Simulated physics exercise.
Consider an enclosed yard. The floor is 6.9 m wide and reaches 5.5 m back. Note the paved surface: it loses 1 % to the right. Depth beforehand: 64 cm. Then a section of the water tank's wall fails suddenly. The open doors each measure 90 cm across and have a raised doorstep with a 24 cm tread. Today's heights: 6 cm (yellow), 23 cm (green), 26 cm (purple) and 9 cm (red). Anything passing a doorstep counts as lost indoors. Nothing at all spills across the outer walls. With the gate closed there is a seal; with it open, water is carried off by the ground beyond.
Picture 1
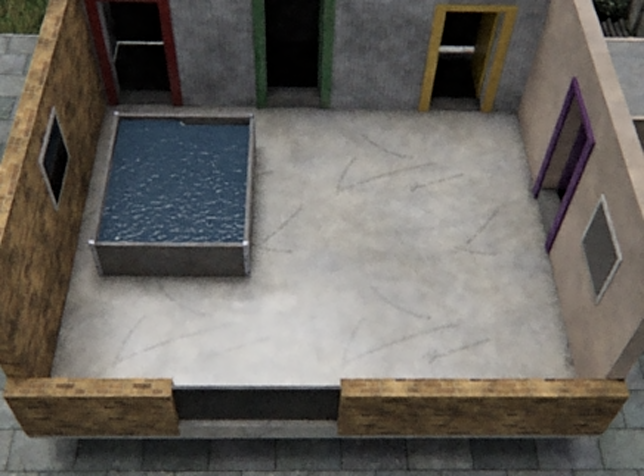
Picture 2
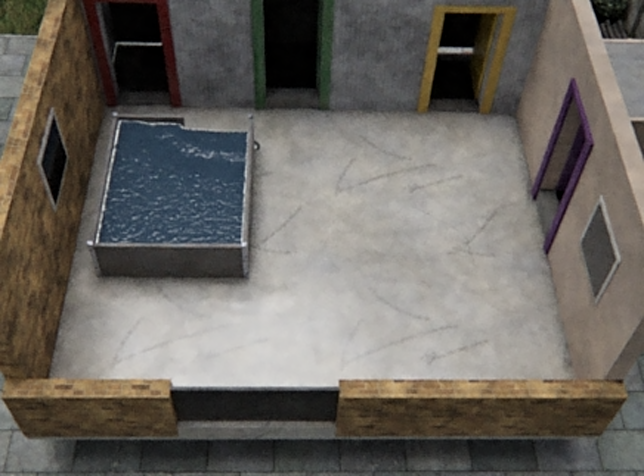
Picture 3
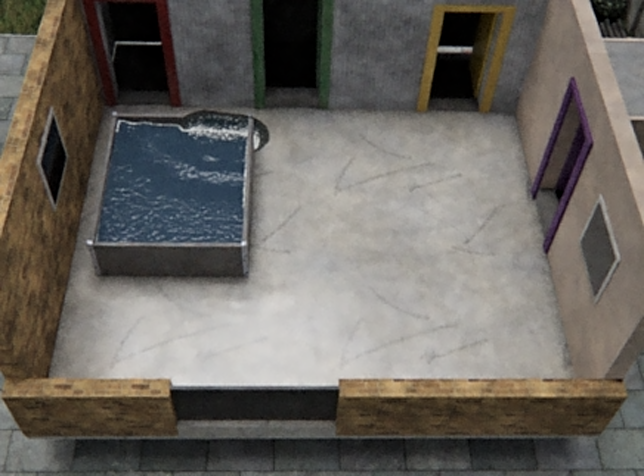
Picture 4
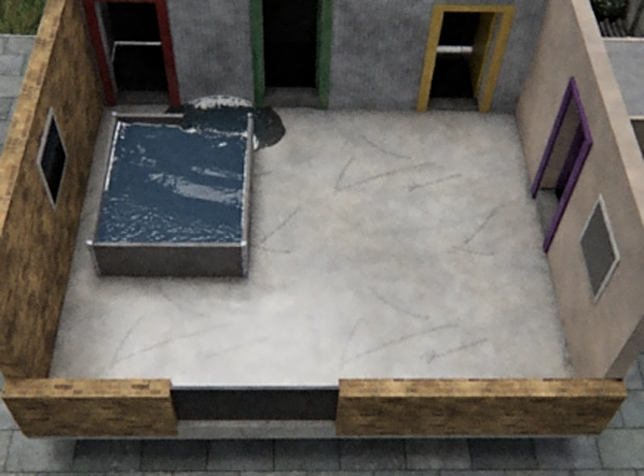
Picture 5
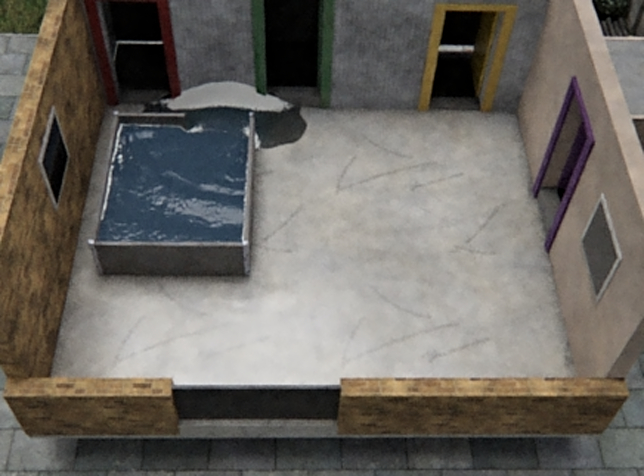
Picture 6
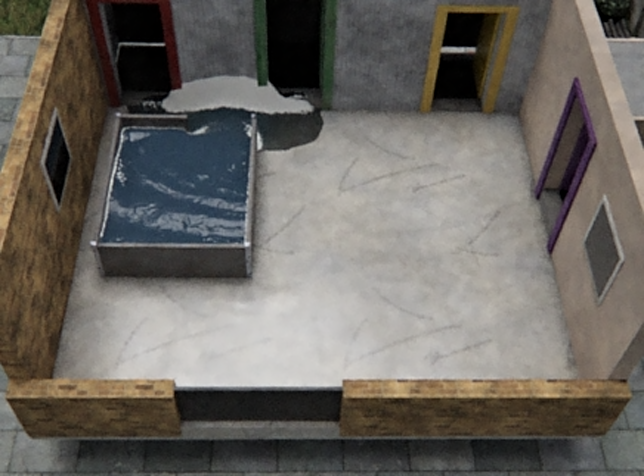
At the start, a water tank stands full and still in the back left of a walled yard with open red, green, yellow and purple doorways. Then its far side opens and water pours out behind it, and a puddle spreads gradually along the back wall past the tank's right corner.
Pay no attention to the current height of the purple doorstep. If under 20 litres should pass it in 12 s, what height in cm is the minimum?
The minimum is around 11 cm.
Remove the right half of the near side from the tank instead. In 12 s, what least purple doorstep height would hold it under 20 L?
You'd want it roughly 6.0 centimetres tall.
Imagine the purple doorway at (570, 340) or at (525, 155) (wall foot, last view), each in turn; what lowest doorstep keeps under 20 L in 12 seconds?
About 10.5 cm for the first and 19 cm for the second.
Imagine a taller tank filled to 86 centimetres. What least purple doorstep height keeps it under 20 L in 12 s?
You'd need a step of close to 16 cm.
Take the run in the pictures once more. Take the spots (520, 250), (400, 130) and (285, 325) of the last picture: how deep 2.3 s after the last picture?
Roughly 3, then 7, then 0 cm.
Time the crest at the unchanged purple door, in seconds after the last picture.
Crest at t of about 2.6 s.
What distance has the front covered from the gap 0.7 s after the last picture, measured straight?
The front is some 3.2 m out.
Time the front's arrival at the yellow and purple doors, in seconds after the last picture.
Arrival: Yellow 1.0 s, purple 1.8 s.
Then, 0.7 s after the last picture water covers 15 % of the floor, deepest (52 cm) near (228, 111); it has not reached the purple door.
Then, 2.3 s after the last picture water covers 40 % of the floor, deepest (34 cm) near (228, 111); 17 cm at the purple door, 0 litres in over its 26 cm doorstep.
Then, 11.3 s after the last picture water covers 100 % of the floor, deepest (15 cm) near (523, 139); 7 cm at the purple door, 0 litres in over its 26 cm doorstep.
At the purple door as built, the water peaked near 17 cm, 2.5 s after the last picture.
Run again over the same 12 s with other heights there, 36 litres in over 9.5 cm, 8 litres over 13 cm. The limit of 20 litres is kept from about 11 cm up.
